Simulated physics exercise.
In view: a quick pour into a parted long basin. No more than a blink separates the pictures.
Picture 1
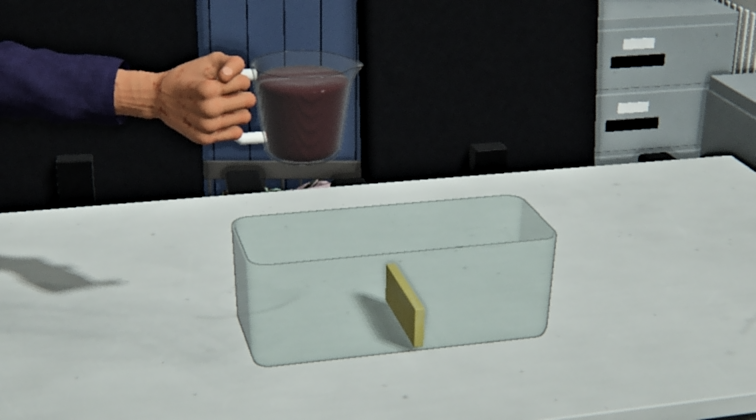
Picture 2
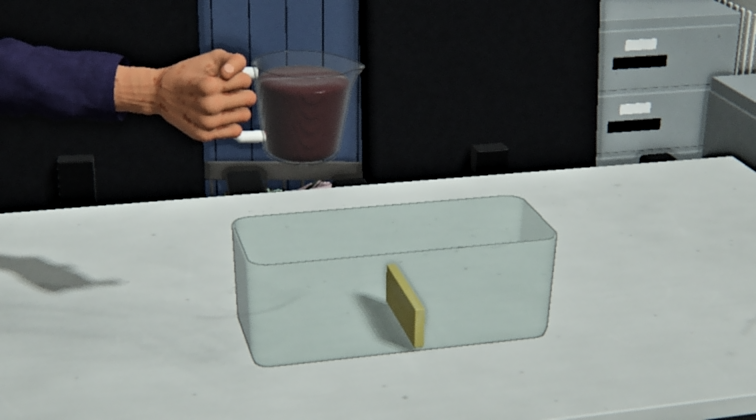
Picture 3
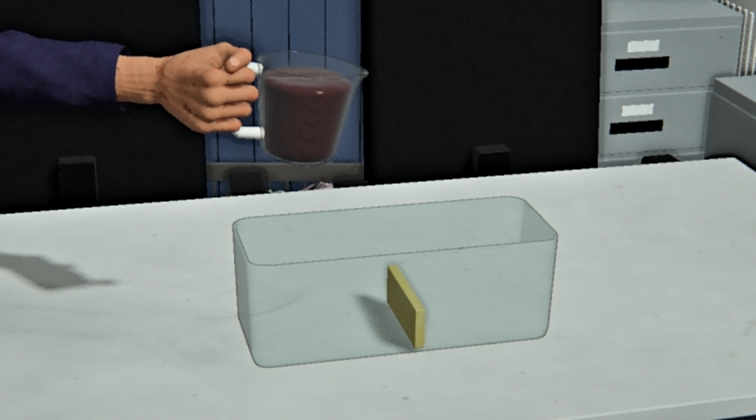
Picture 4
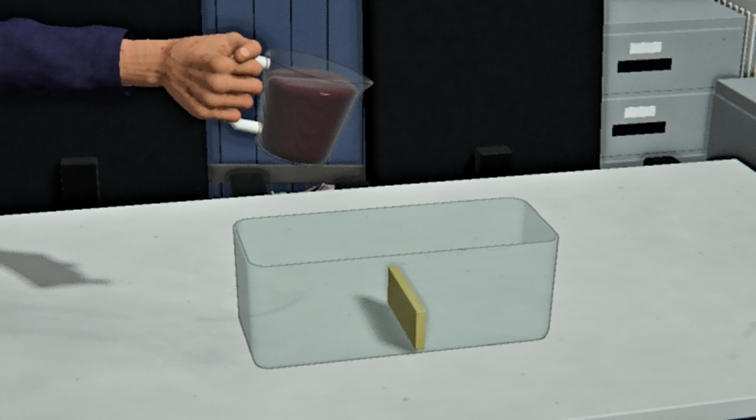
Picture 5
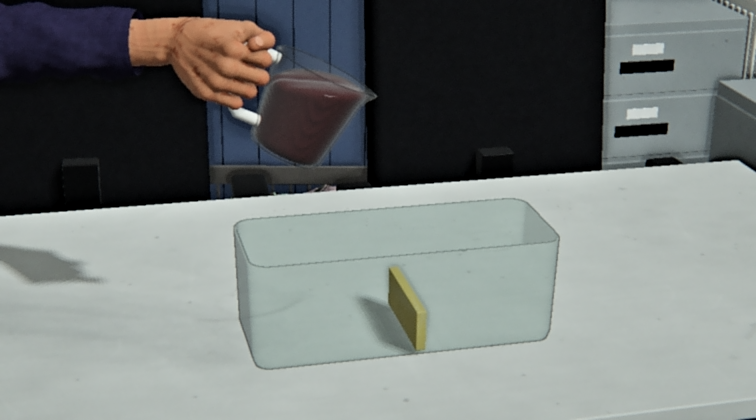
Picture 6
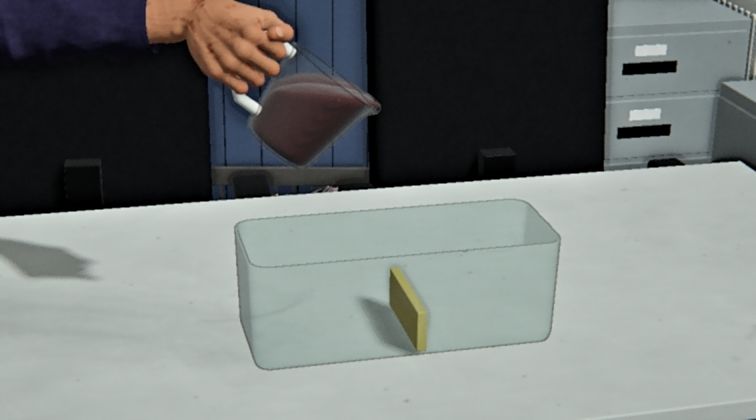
A hand in a dark purple sleeve, at upper left, holds a clear jug of dark reddish-purple liquid above a long, clear basin on a pale tabletop, seen from slightly above. A short yellow wall stands mid-basin, with dark panels, blue boards and grey drawers behind. The hand tilts the jug rightward, slowly then more steeply, until the liquid reaches its lip, while the view barely shifts.
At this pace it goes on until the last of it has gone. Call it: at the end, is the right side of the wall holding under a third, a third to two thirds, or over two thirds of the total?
The right side holds a third to two thirds of the total.
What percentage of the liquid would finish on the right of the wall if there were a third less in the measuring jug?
Some 10 parts in a hundred.
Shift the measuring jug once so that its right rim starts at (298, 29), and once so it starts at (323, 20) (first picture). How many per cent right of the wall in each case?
Estimate, first then second: 5 per cent and 10 per cent.
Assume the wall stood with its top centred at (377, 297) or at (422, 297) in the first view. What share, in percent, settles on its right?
Around 90 percent in try one and around 20 percent in try two.
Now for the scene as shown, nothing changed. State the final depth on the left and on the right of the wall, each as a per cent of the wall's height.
I'd say close to 30 per cent on the left side and 20 on the right.
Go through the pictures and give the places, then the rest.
In the first picture, tilt 0°; pouring edge (362, 62); surface from (255, 79) to (348, 74); the long basin's rim runs from (240, 243) to (539, 217); the wall's top is at (405, 287).
In the second picture, tilt 2°; pouring edge (364, 64); surface from (256, 78) to (349, 75).
In the third picture, tilt 7°; pouring edge (368, 70); surface from (261, 76) to (351, 77).
In the fourth picture, tilt 16°; pouring edge (373, 81); surface from (267, 75) to (357, 82).
In the fifth picture, tilt 26°; pouring edge (376, 94); surface from (268, 85) to (365, 88).
In the sixth picture, tilt 39°; pouring edge (378, 111); surface from (264, 97) to (367, 99); 2 per cent is over the edge.
A moment on, the measuring jug is tipped right over and 33 per cent is still to pour, 7 is left of the wall and 24 right of it.
Next, the measuring jug is tipped right over and 4 per cent is still to pour, 48 is left of the wall and 39 right of it.
Then the measuring jug is tipped right over and 0 per cent is still to pour, 56 is left of the wall and 40 right of it.
Later the measuring jug is tipped right over and 0 per cent is still to pour, 57 is left of the wall and 40 right of it.
In the end 57 per cent lies left of the wall, 40 right of it and 3 outside.
